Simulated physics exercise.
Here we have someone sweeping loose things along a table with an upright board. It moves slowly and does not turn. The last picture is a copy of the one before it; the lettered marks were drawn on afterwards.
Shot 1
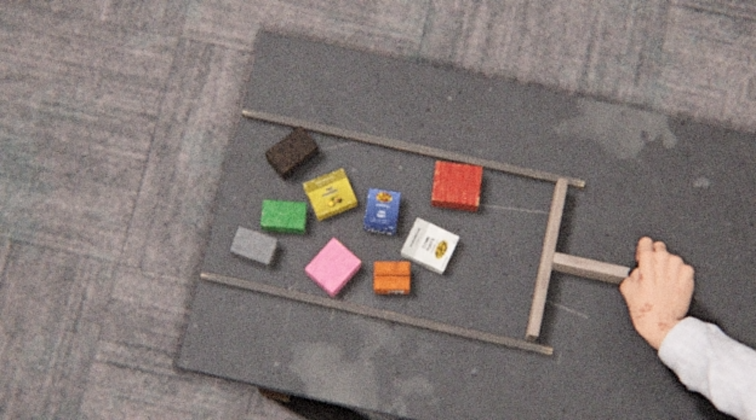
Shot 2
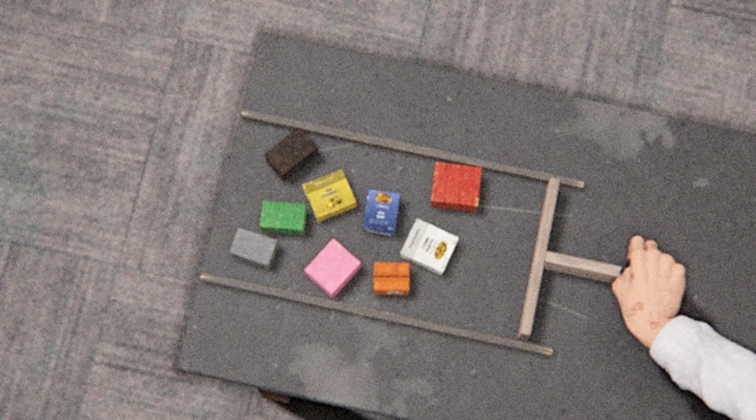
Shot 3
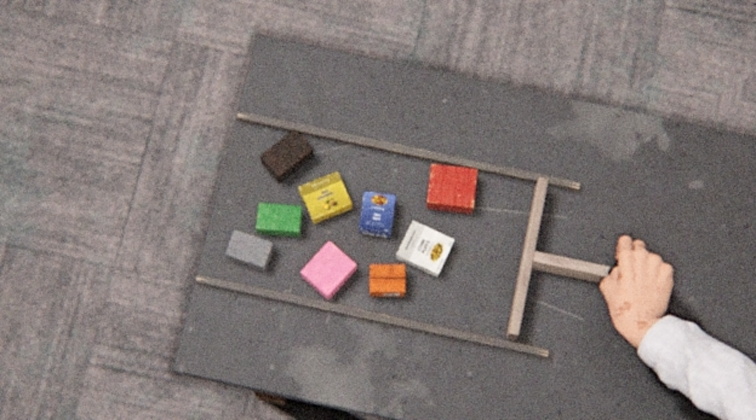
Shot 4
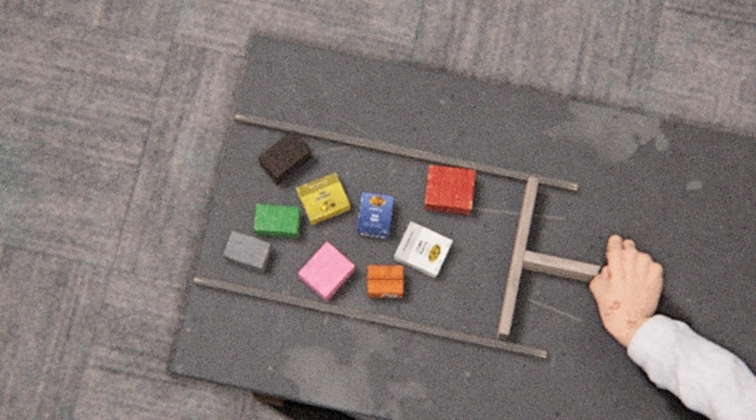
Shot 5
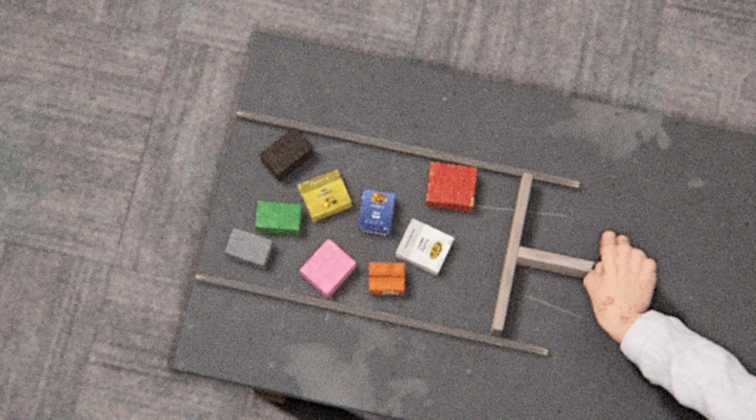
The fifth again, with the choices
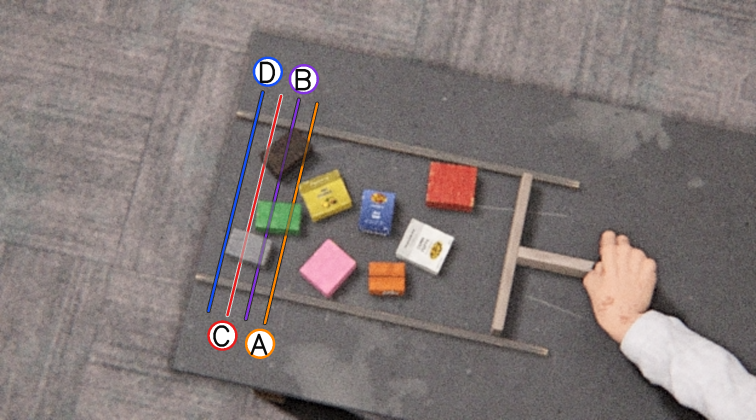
We see a hand slowly pushing a T-shaped wooden board leftward between two thin rails on a dark table, toward a scattered group of colourful small blocks and boxes, which stay in place as the gap narrows slightly.
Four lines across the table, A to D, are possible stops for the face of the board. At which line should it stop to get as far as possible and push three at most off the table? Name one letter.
It can go as far as A.
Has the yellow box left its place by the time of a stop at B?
By then, yes.
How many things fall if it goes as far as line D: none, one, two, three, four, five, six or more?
Six or more.
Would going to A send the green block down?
By then, no.
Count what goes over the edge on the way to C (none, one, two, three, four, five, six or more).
In all, six or more.
On the copy, A at (292, 211); B at (273, 207); C at (255, 203); D at (236, 199).
On A. First, board (434, 233); red block (417, 179); blue packet (372, 210).
Then, board (356, 217); black block (255, 145); yellow box (275, 171).
Finally, board (295, 204); black block over the edge; grey block over the edge; two fallen.
By contrast, B drops four; C drops six; D drops eight.
